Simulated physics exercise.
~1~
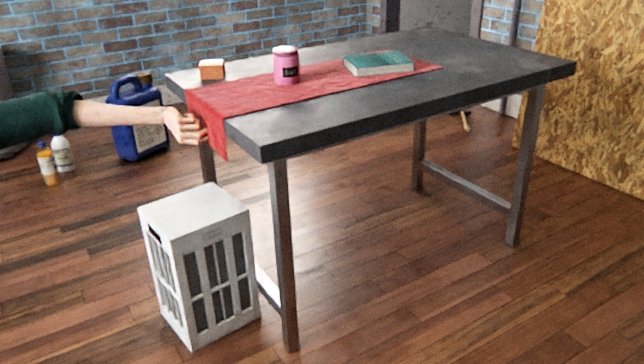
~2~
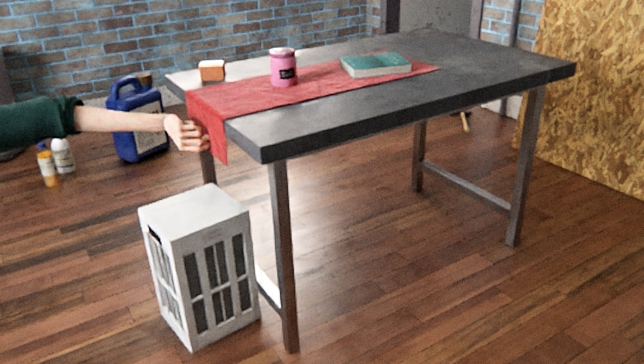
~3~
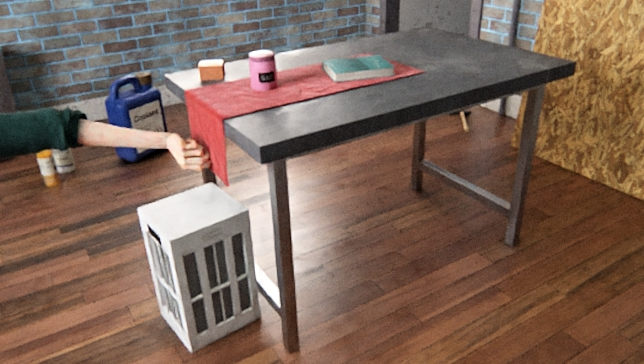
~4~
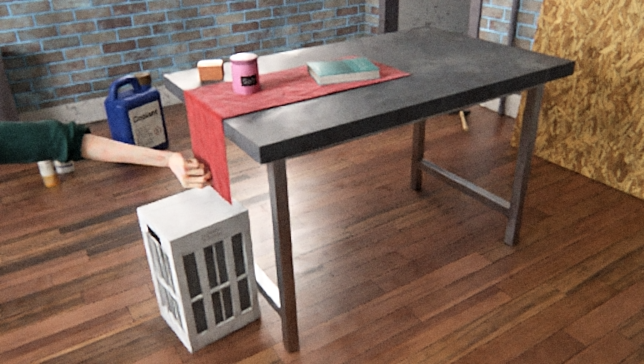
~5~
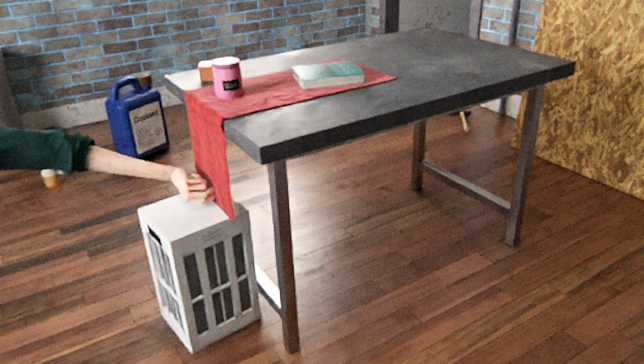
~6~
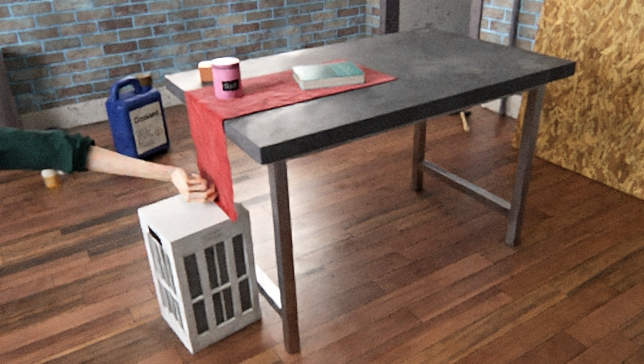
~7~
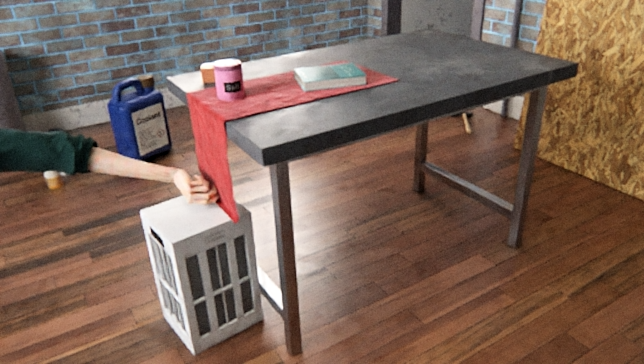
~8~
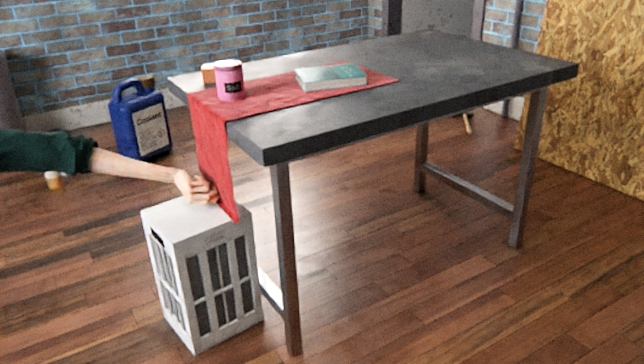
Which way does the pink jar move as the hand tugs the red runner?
The pink jar moves to the left, riding along on the red runner and staying upright.
